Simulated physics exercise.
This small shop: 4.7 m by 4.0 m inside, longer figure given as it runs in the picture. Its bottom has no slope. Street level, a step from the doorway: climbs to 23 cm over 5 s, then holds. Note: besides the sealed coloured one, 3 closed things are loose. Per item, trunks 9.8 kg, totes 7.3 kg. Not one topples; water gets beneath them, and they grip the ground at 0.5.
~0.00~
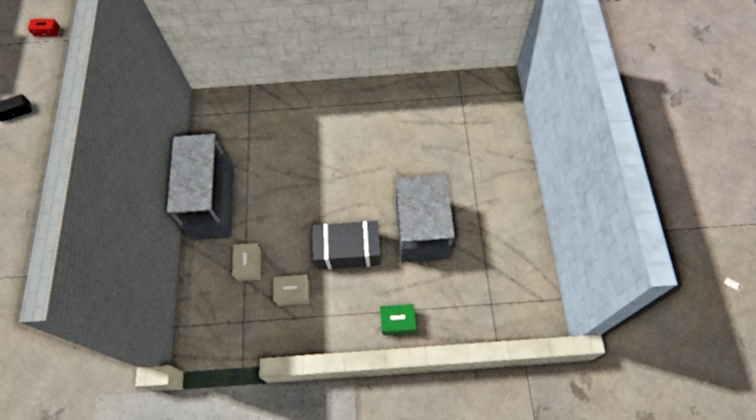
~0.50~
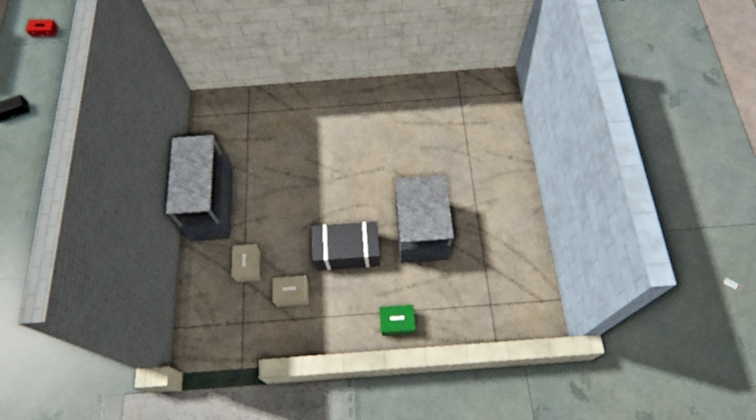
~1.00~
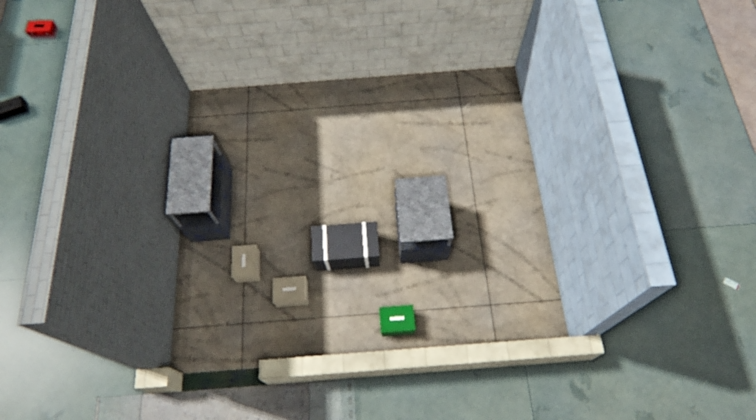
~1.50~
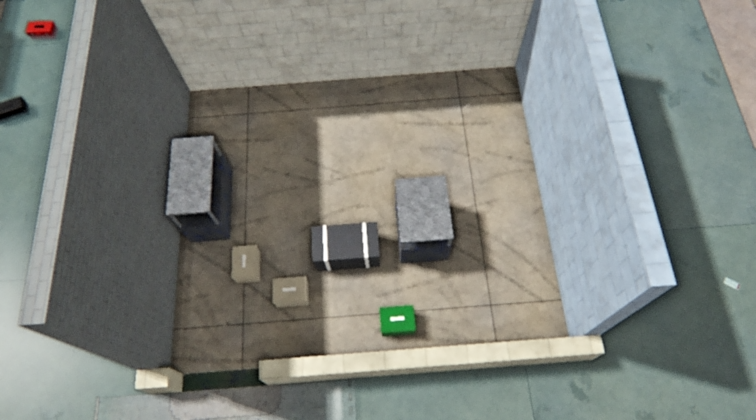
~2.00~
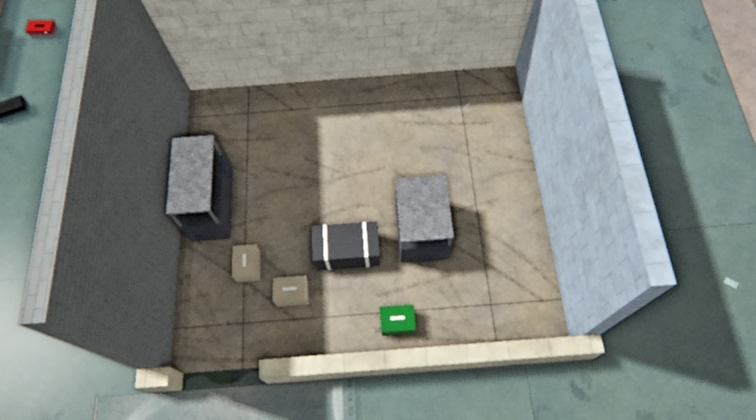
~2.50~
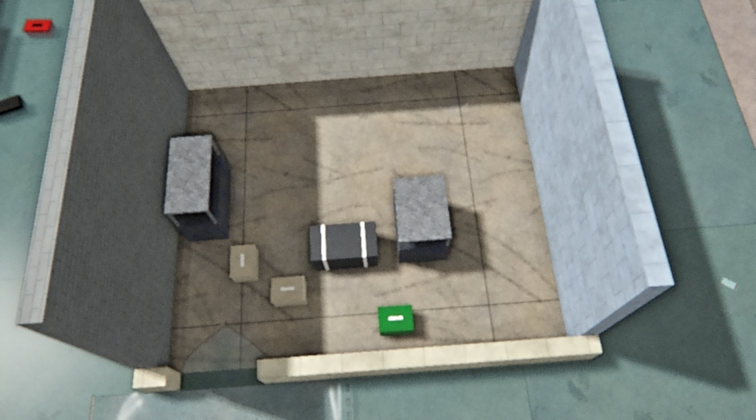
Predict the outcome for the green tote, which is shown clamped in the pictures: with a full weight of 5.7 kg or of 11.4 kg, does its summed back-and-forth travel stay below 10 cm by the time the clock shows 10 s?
The outcome: The lighter weight passes.
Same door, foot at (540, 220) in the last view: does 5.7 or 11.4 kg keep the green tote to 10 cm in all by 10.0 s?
If so, both fall short.
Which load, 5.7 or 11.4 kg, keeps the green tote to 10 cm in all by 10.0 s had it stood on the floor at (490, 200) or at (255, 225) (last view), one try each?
Log: Try 1 the lighter pick works; try 2 neither pick works.
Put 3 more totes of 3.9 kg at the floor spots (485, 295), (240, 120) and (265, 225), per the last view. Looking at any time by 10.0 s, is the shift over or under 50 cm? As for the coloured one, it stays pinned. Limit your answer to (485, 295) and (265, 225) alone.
In turn: Under, more.
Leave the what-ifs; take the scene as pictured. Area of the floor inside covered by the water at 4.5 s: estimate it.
At that time the wet patch spans about 3.5 m2.
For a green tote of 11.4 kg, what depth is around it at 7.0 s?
About 2 cm.
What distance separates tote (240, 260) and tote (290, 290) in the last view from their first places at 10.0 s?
First 350 cm, then 80 cm.
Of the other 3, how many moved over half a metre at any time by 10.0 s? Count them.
The number is 2.
After 3.5 s the green tote would be 0 cm from its start with 5.7 kg and 0 cm from its start with 11.4 kg; 0 cm of water round it then.
After 4.5 s the green tote would be 0 cm from its start with 5.7 kg and 0 cm from its start with 11.4 kg; 0 cm of water round it then.
After 7.0 s the green tote would be 0 cm from its start with 5.7 kg and 0 cm from its start with 11.4 kg; 2 cm of water round it then.
After 10.0 s the green tote would be 0 cm from its start with 5.7 kg and 0 cm from its start with 11.4 kg; 2 cm of water round it then.
